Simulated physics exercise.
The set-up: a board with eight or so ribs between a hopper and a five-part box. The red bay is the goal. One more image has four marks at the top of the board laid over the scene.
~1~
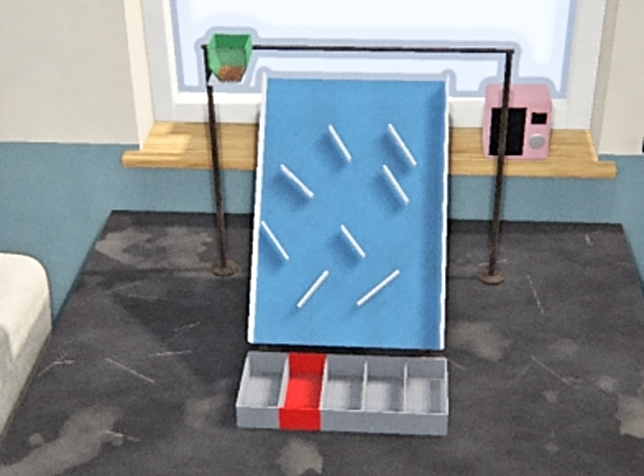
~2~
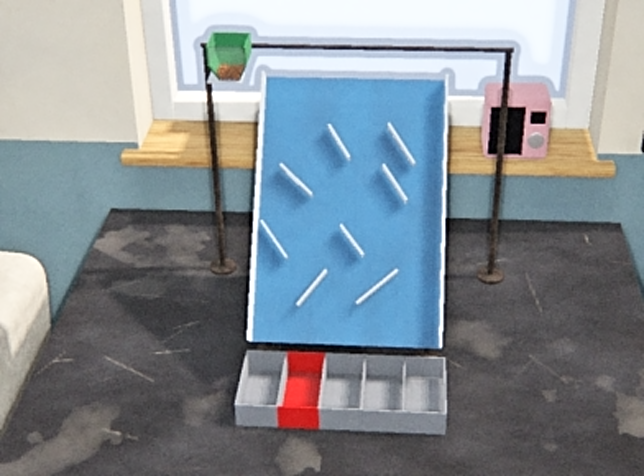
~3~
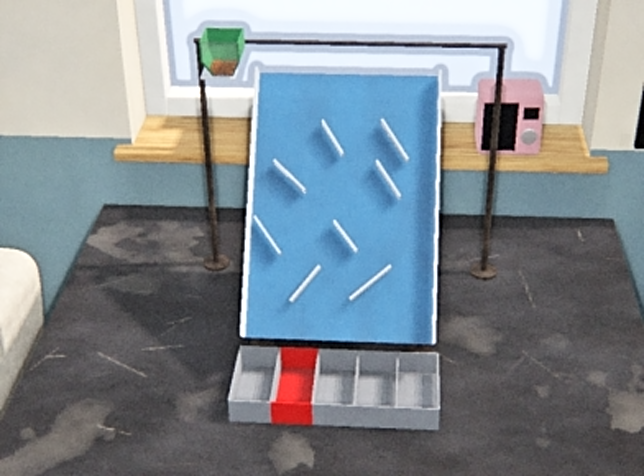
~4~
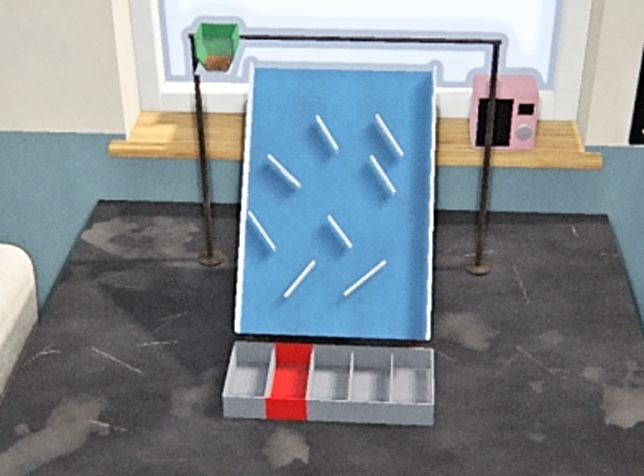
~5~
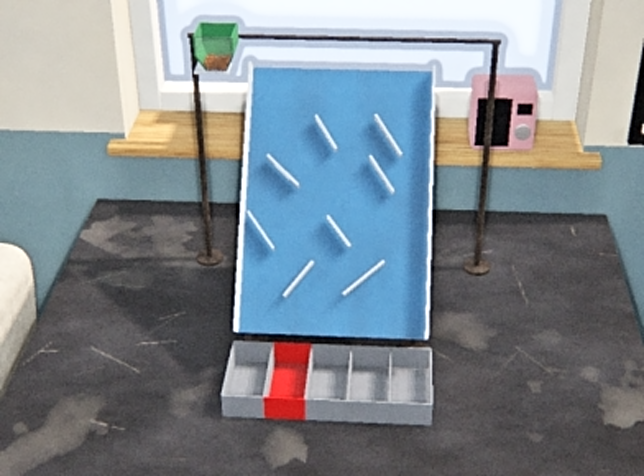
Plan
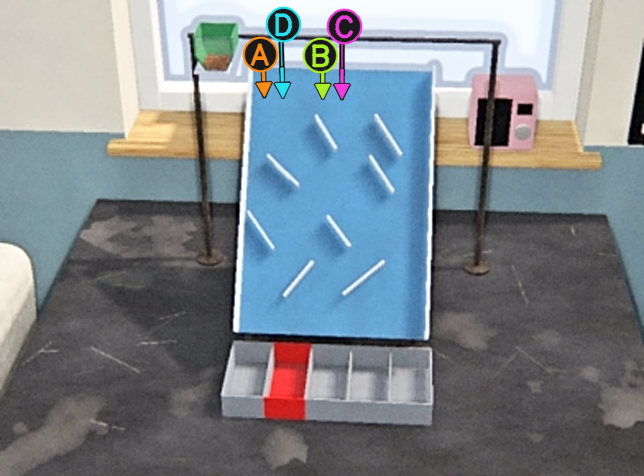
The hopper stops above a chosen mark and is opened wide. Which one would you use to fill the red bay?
The answer is mark C.
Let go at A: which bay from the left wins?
It is the first one.
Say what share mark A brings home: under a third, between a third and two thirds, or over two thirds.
Under a third.
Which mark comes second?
Here it is mark B.
On the marked copy, mark A meets the board at (264, 91); mark B meets the board at (322, 93); mark C meets the board at (341, 93); mark D meets the board at (282, 92).
With A, a small part in the red bay, most in other bays, a stray few held on the board.
With B, about half in the red bay, about half in other bays.
With C, most in the red bay, about a quarter in other bays, a stray few outside the box.
With D, about a quarter in the red bay, most in other bays, a stray few held on the board.
